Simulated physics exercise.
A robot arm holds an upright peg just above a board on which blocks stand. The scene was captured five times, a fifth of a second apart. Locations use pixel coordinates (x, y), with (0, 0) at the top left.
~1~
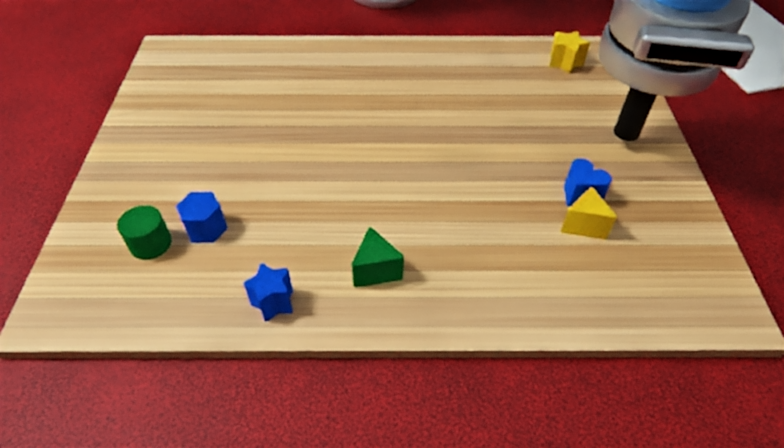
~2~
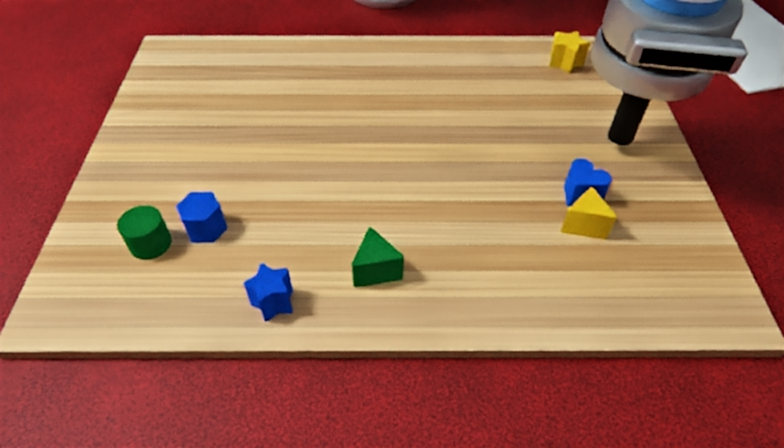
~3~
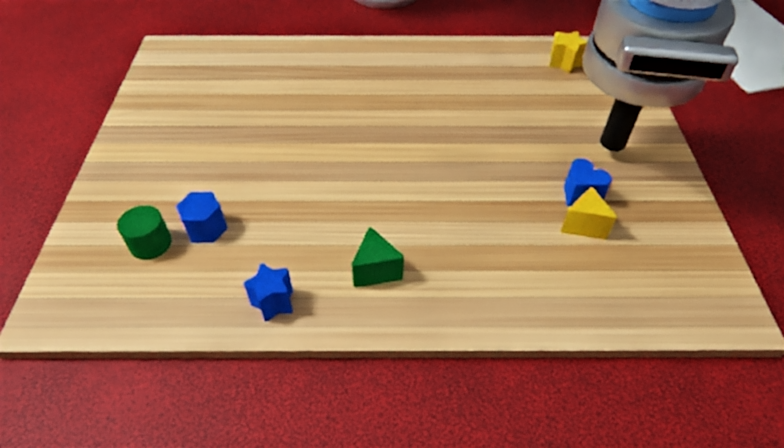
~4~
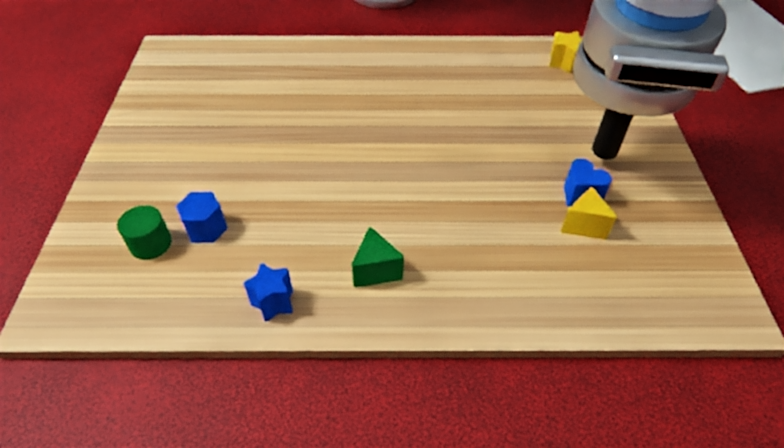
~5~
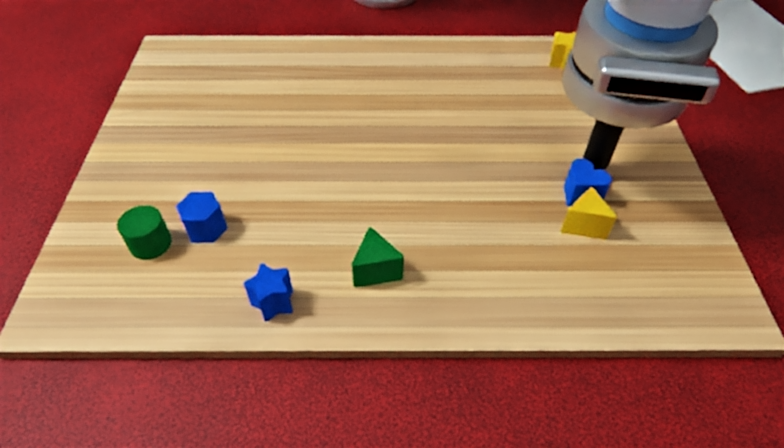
A grey and blue robot arm holds a black peg upright over the upper right of a pale striped wooden board, seen from above one edge on a red surface. A yellow star sits near the far edge, a blue heart and yellow triangle at right, a green triangle and blue star nearer the front, and a blue hexagon and green cylinder at left. The arm moves the peg slowly toward the viewer and slightly left, up to the heart, while the blocks and camera stay still.
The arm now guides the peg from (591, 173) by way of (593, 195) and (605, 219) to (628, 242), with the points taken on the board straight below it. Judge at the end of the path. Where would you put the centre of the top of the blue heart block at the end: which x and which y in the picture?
So, by the moment the path ends, you'll find the top centre of the blue heart block at (581, 188).
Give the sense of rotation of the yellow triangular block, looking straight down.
The sense of turning is anti-clockwise.
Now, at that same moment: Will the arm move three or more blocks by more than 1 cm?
That would be a no.
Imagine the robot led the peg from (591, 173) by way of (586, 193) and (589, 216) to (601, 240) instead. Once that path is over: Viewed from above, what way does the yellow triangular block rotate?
My answer: Anticlockwise.
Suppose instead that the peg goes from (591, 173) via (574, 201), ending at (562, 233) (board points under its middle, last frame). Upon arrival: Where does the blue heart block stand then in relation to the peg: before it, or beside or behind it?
It holds its place in front.
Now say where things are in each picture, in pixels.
In the first picture, lower end of the peg at (626, 133), tops of blocks, blue heart block at (589, 173), yellow triangular block at (593, 204).
In the second picture, peg at (620, 137), blocks as before.
In the third picture, peg at (613, 143), blocks as before.
In the fourth picture, peg at (604, 151), blocks as before.
In the fifth picture, peg at (596, 162), blue heart block at (589, 173), yellow triangular block at (593, 204).
What follows on the original path. One third of the way, peg at (597, 184); blue heart block at (582, 183); yellow triangular block at (591, 213), turned 20° anticlockwise.
Two thirds of the way, peg at (610, 208); blue heart block at (581, 188), turned 40° clockwise; yellow triangular block at (588, 216), turned 40° anticlockwise.
At the end, peg at (634, 231); blue heart block at (581, 188), turned 40° clockwise; yellow triangular block at (588, 216), turned 40° anticlockwise.
